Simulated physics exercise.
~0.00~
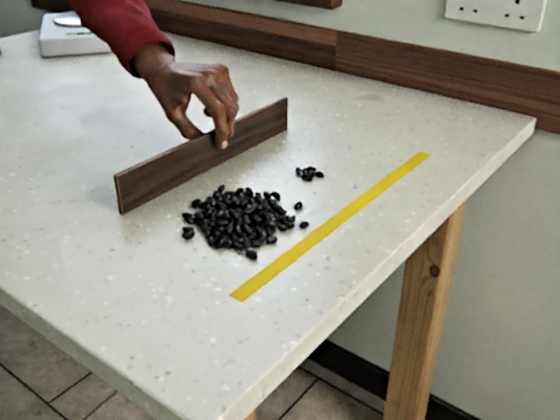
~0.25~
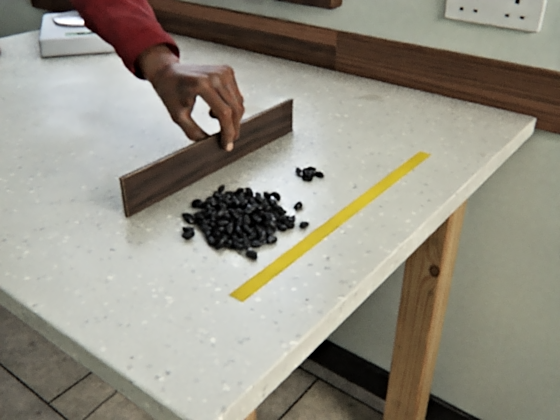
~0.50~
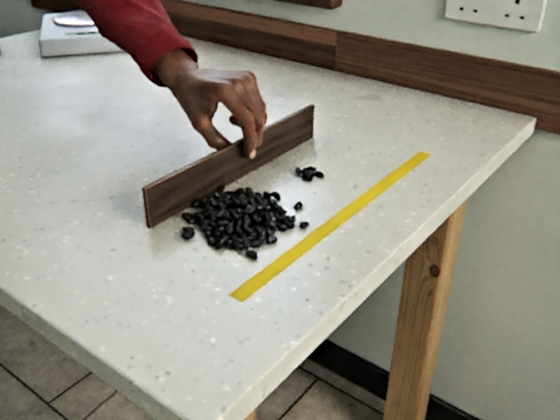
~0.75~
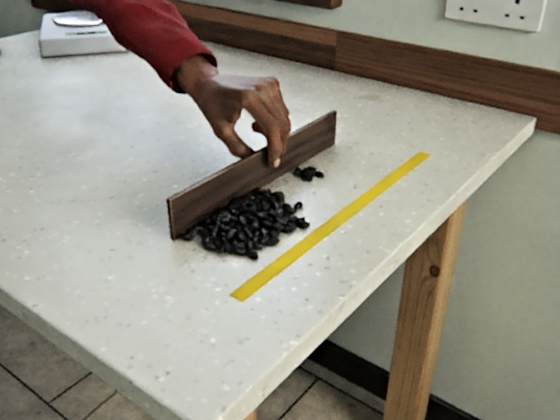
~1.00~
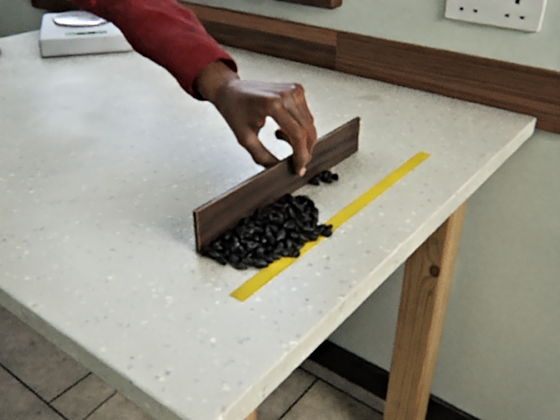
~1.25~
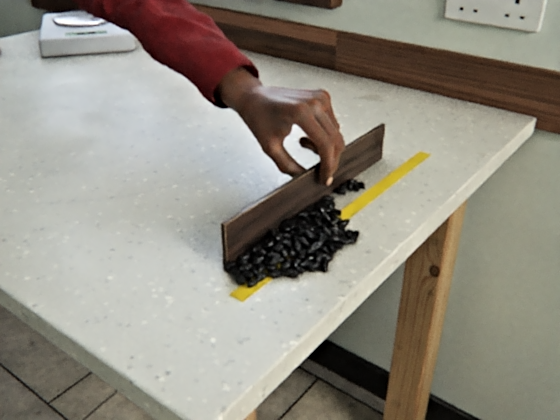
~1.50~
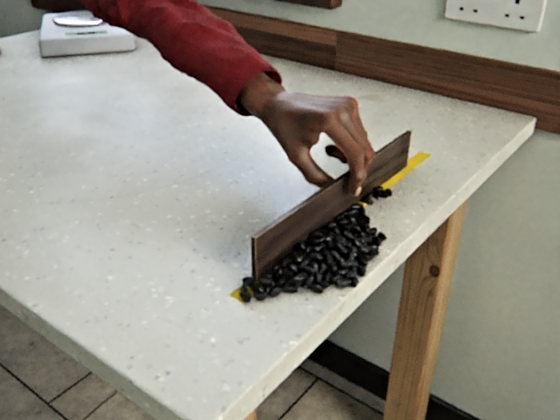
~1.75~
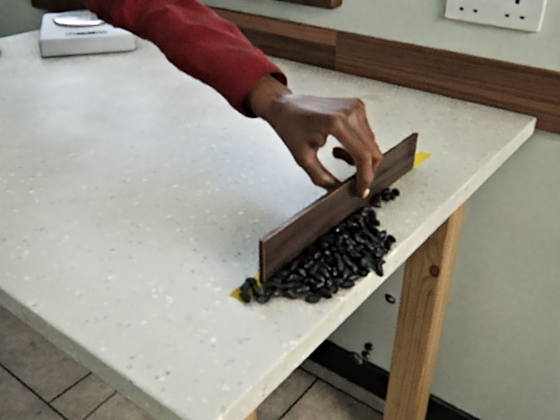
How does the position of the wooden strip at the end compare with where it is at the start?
At the start the strip stands to the left of the black pieces, well short of the yellow tape. By the end it is farther right and nearer the table's edge, standing along the tape and covering much of it.
A hand in a red sleeve holds a dark brown wooden strip upright on a pale speckled tabletop, seen from above at an angle by a still camera. To its right lie a large heap of shiny black pieces and a much smaller cluster farther back, with yellow tape beyond them. The hand slides the strip right, gathering the near heap first and then the far cluster. Both are pushed over the tape towards the table's edge. The strip stops at the tape, with a few near pieces dropping over the edge while the far cluster stays on top.
